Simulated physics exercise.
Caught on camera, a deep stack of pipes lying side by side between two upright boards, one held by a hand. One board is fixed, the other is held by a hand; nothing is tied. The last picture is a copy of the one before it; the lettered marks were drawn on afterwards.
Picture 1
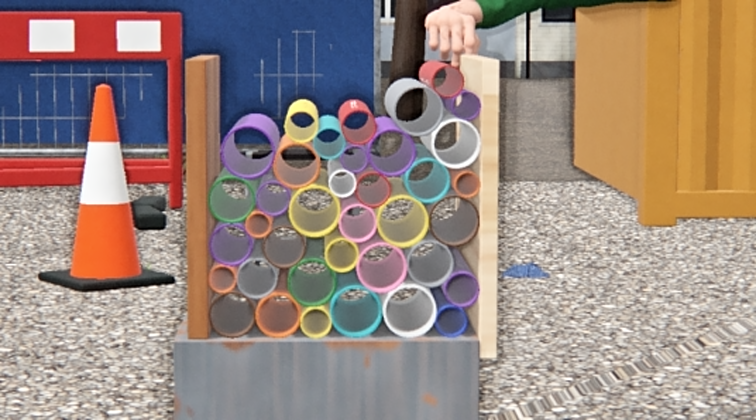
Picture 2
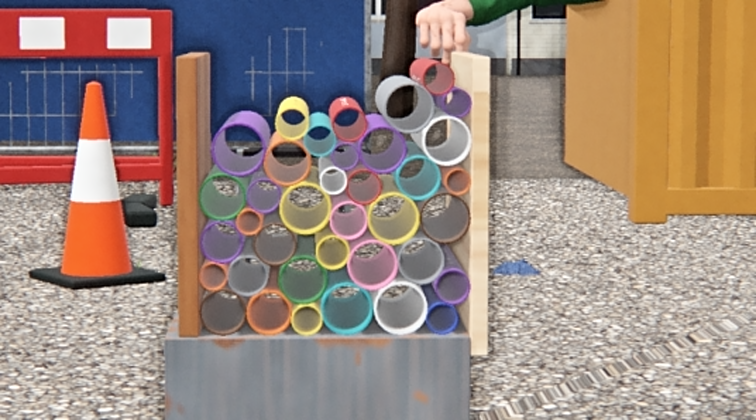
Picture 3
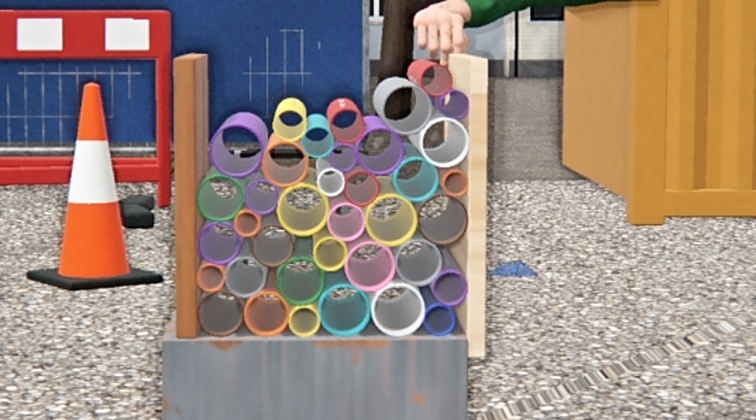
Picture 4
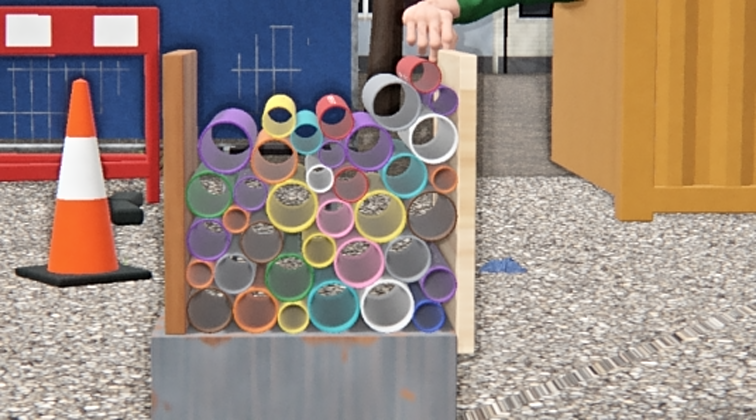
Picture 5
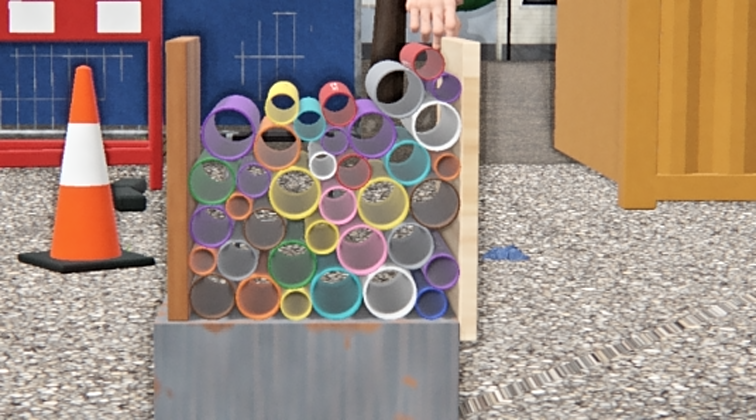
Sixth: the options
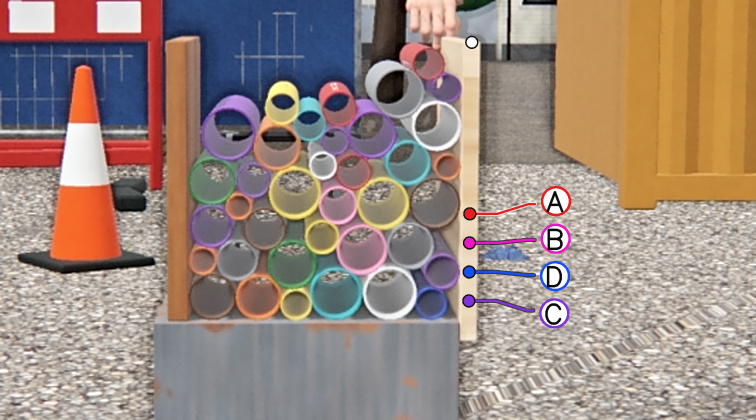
A deep stack of colourful pipes sat between two upright boards, a hand staying at the top right by a red one, while the whole view shifted slightly and nothing in the pile visibly moved.
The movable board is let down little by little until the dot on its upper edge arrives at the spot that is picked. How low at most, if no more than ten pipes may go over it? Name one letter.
The last mark within the limit is D.
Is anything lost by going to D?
At D: Yes.
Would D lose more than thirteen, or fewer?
At D, fewer than thirteen.
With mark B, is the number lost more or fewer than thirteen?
At B, fewer than thirteen.
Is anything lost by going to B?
At B: Yes.
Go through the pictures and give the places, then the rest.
An orange pipe (258, 225); a purple pipe (273, 199); a grey pipe (419, 111), in the first frame.
A grey pipe (409, 108); a purple pipe (457, 103), in the second frame.
Side board (464, 194); a brown pipe (221, 314), in the third frame.
A blue pipe (429, 317); a yellow pipe (320, 251), in the fourth frame.
A yellow pipe (383, 204); an orange pipe (238, 207); a purple pipe (254, 181), in the fifth frame.
On the copy, A at (470, 214); B at (470, 243); C at (469, 301); D at (469, 272); the white dot at (472, 42).
On D. First, top of the board (461, 137).
Then, top of the board (460, 241).
Finally, top of the board (460, 271), nine out over the board.
By contrast, A about five out over the board; B about five out over the board; C more than ten out over the board.
